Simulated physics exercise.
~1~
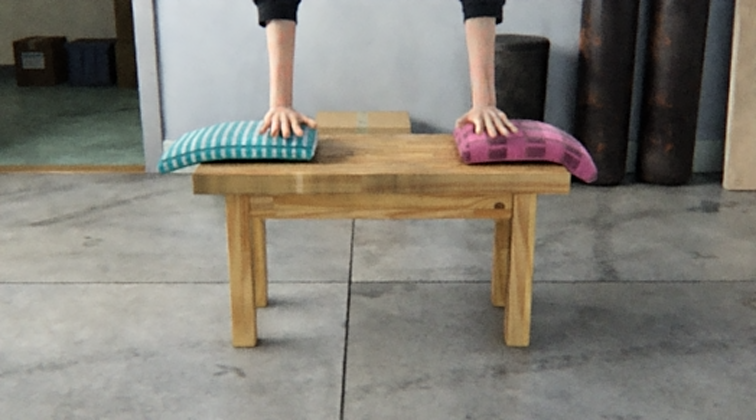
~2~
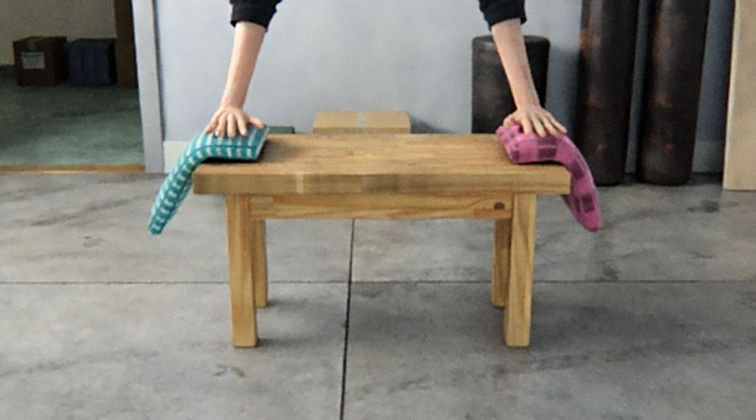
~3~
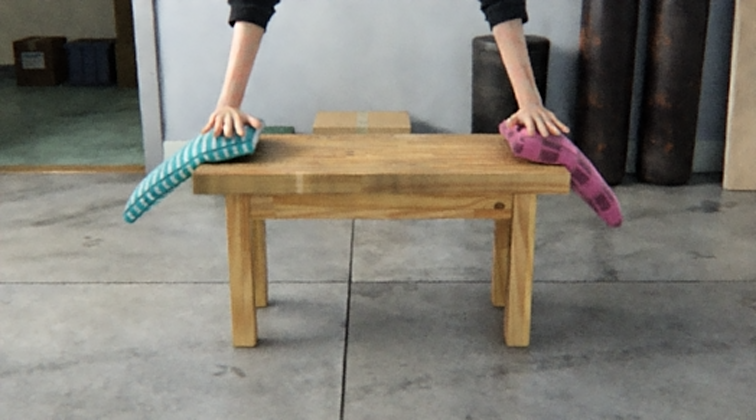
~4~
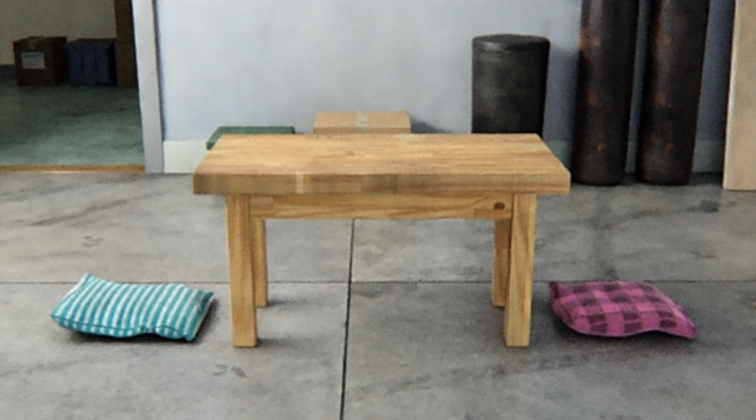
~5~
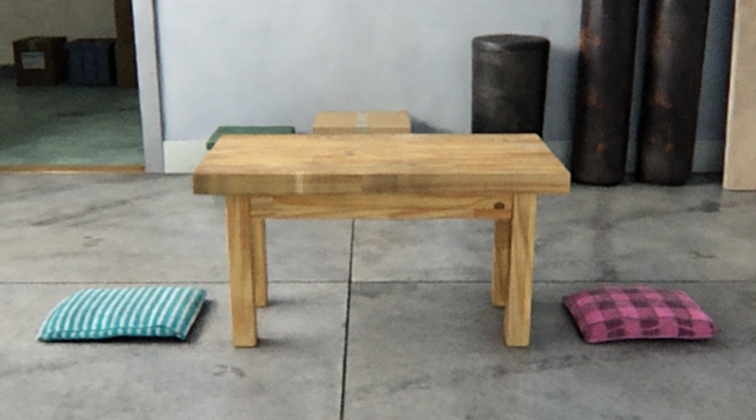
In a room with a grey tiled floor, two hands push a turquoise striped cushion-like bundle and a pink checked one outward to opposite ends of a wooden bench until both droop over, then both drop and lie on the floor either side, the hands gone.
